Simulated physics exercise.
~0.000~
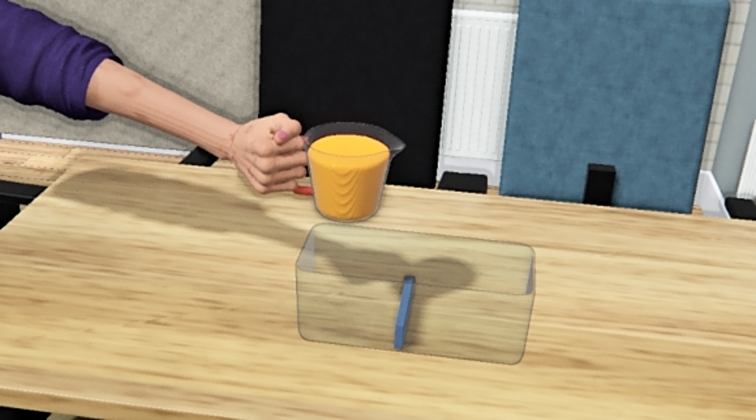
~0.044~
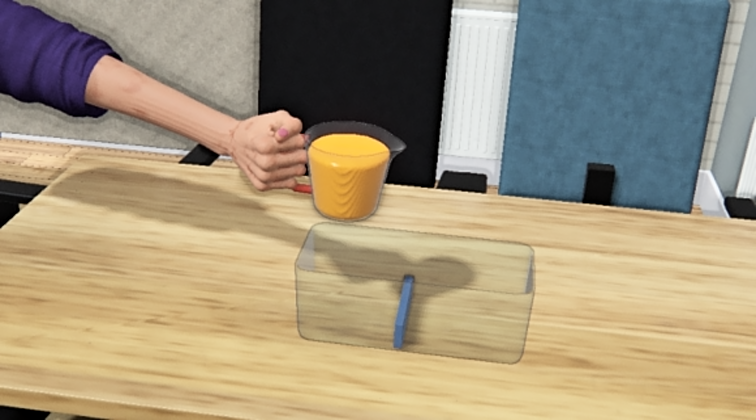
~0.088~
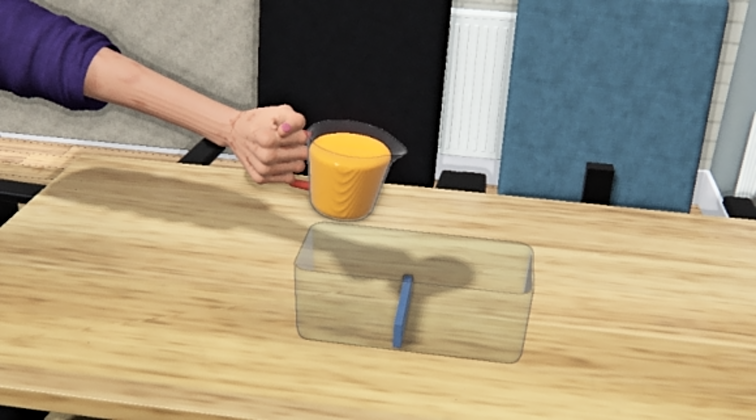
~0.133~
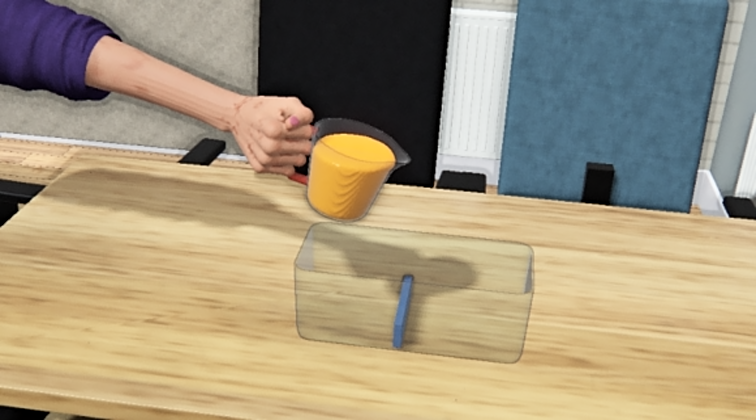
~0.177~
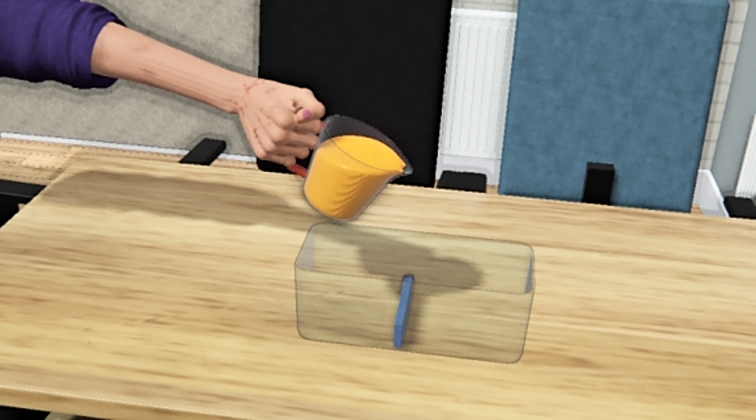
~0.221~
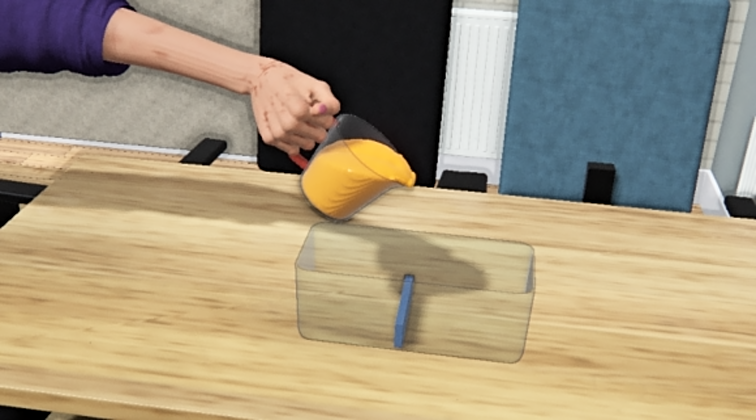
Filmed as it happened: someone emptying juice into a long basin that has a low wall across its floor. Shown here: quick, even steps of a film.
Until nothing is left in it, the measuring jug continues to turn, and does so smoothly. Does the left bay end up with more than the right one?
The fullest part is going to be the right one.
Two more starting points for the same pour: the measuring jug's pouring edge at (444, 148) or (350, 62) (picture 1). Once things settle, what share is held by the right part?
It works out to around 85 % and then around 20 %.
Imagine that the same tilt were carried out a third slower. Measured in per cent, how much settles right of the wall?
Near 80 %.
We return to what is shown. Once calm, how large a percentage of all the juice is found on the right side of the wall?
About 70 per cent.
By 0.48 s the tilt is 108° and 30 per cent is still to pour, 3 is left of the wall and 45 right of it.
By 0.66 s the tilt is 116° and 1 per cent is still to pour, 25 is left of the wall and 68 right of it.
By 0.86 s the tilt is 116° and 0 per cent is still to pour, 30 is left of the wall and 69 right of it.
By 1.07 s the tilt is 116° and 0 per cent is still to pour, 30 is left of the wall and 69 right of it.
At rest 30 per cent lies left of the wall, 69 right of it and 2 outside.
